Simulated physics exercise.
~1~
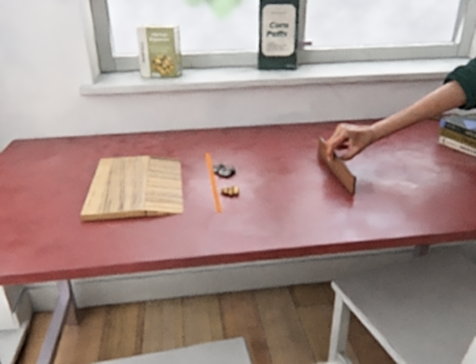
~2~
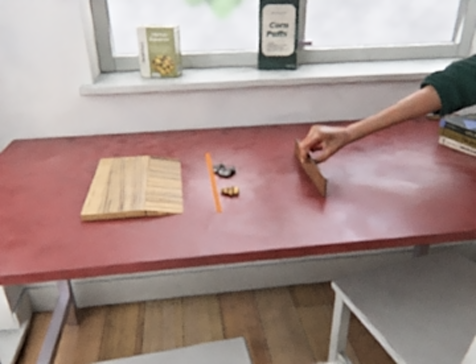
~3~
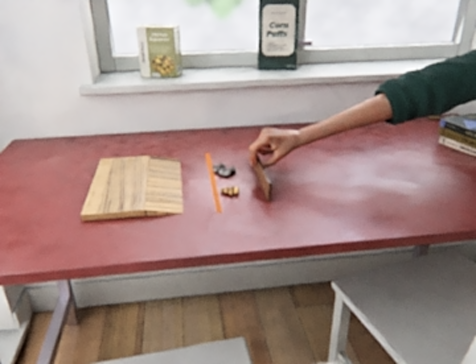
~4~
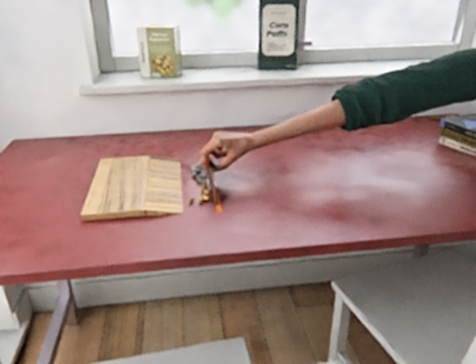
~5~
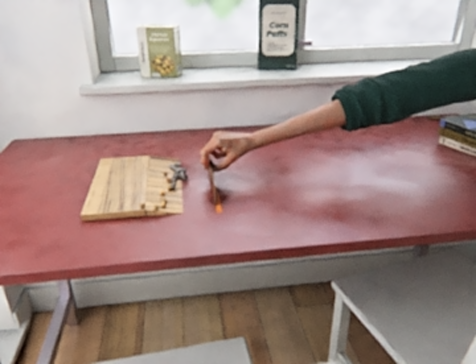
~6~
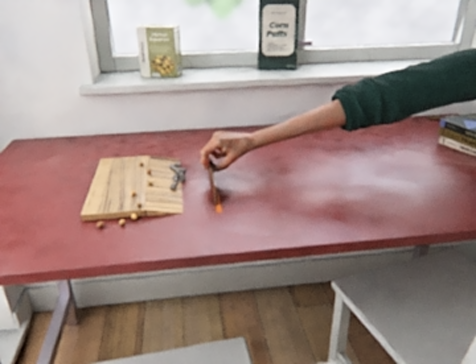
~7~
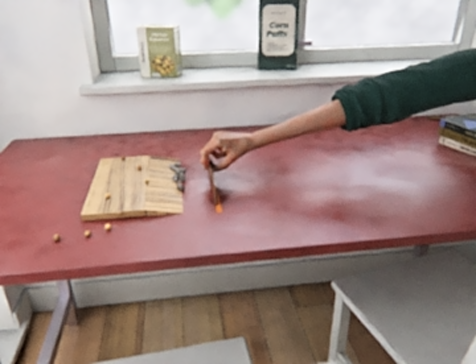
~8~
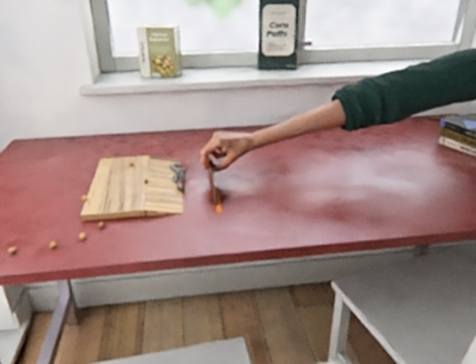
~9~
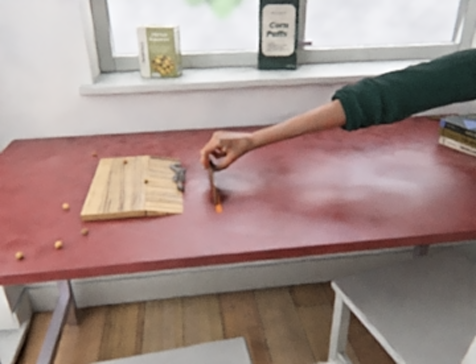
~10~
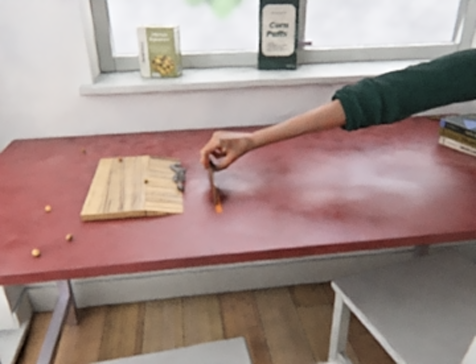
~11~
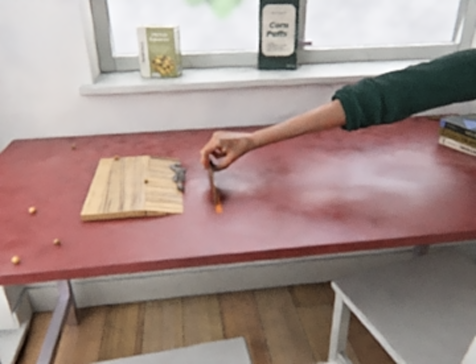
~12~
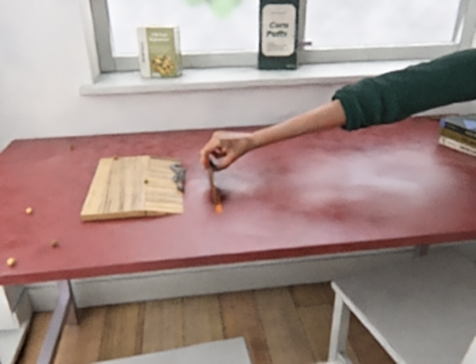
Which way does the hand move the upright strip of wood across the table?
The hand slides the strip of wood to the left, toward the two heaps and the ramp.
